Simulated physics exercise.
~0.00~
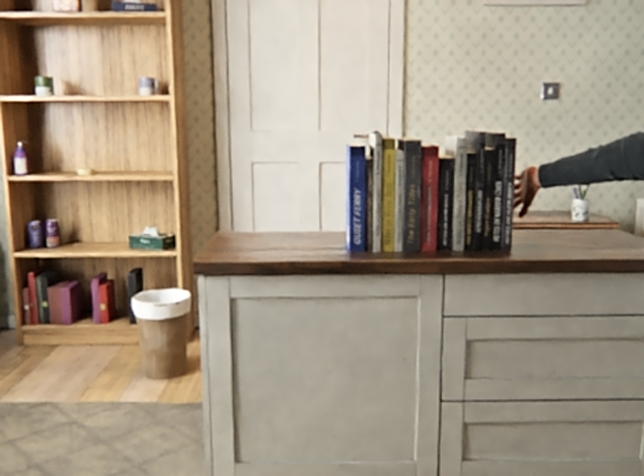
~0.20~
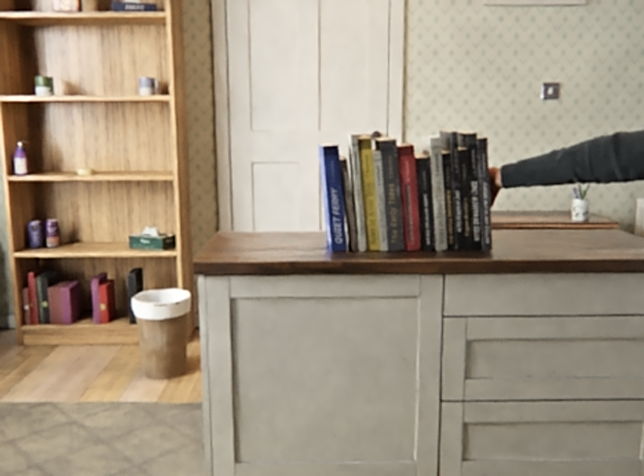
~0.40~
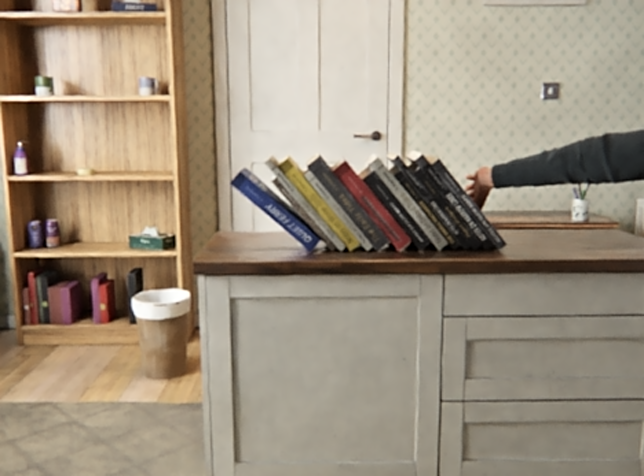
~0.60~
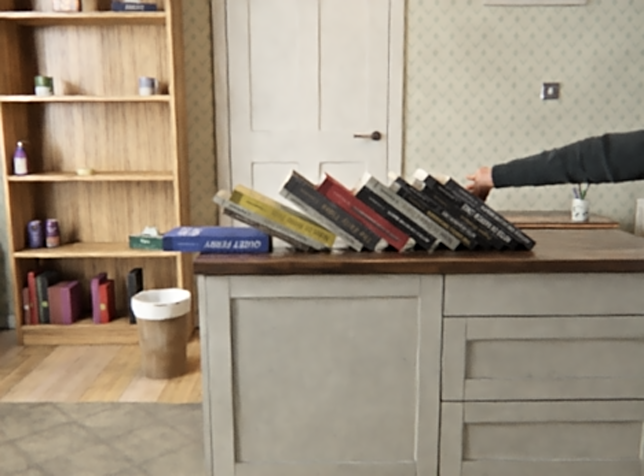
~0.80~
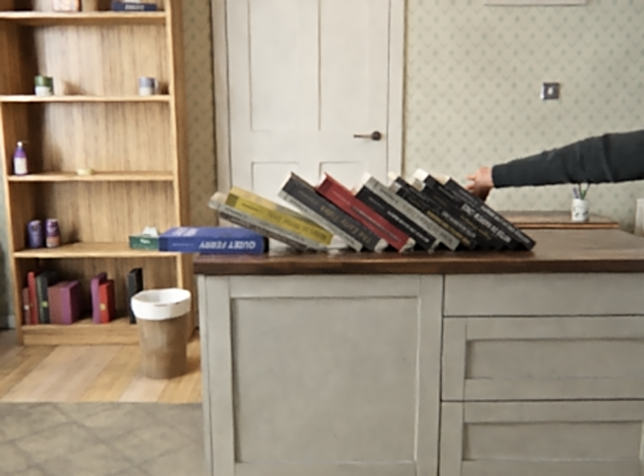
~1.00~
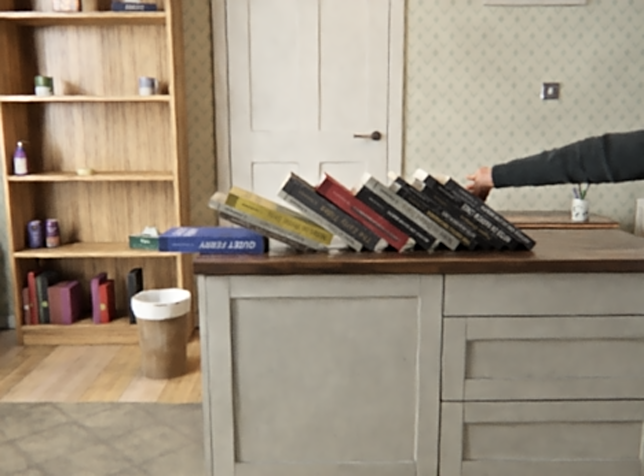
Hand pushing a row of upright books left along a worktop, toppling them into a leaning pile, blue book flat at the edge.
